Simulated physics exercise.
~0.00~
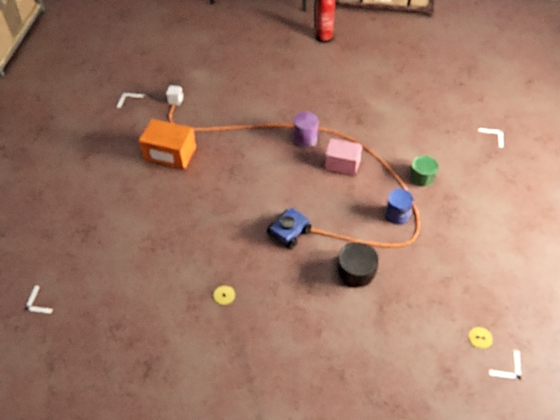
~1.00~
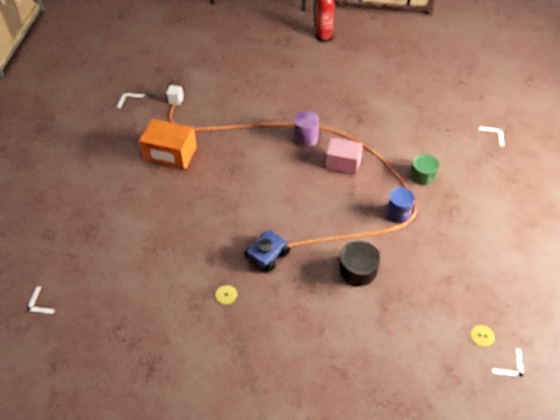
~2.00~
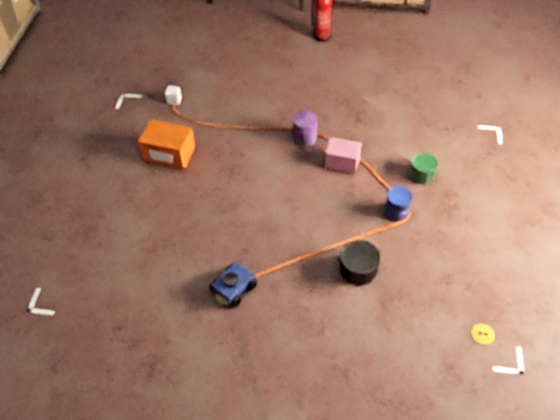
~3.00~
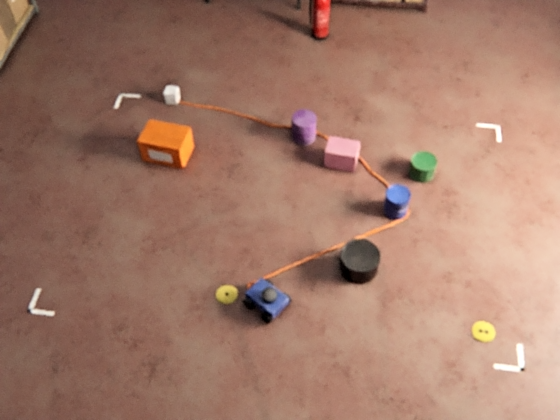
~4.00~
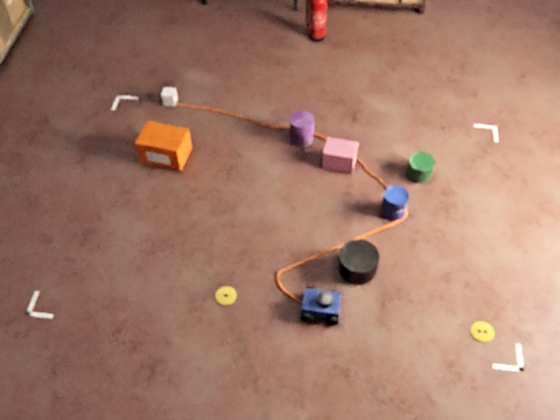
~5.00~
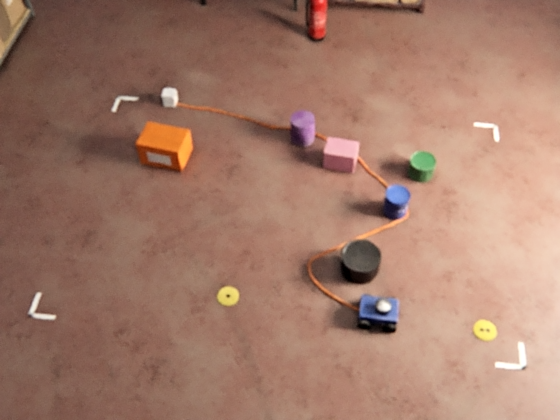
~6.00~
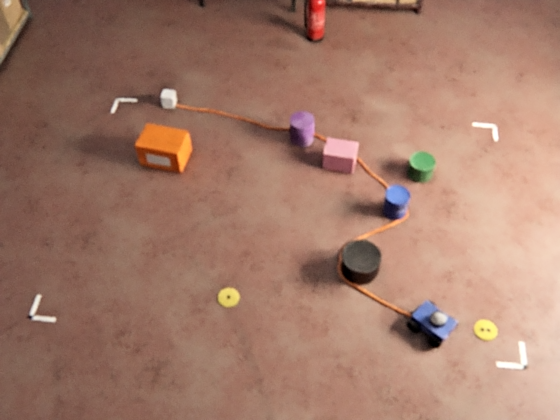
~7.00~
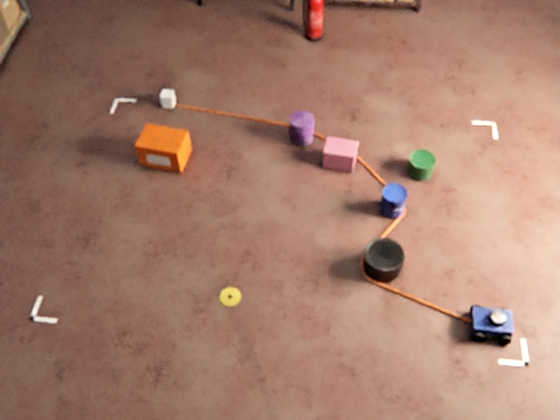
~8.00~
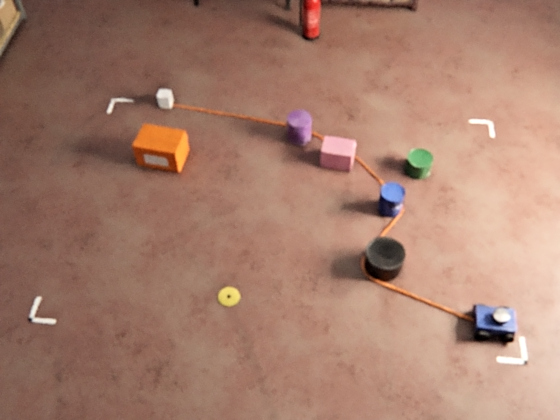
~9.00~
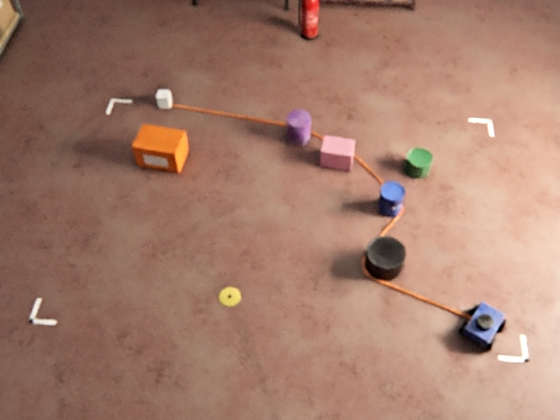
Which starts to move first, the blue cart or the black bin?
The blue cart starts to move first. The black bin shifts to the right only later, when the cart is nearing the lower right corner with the cord pulled around the bin.
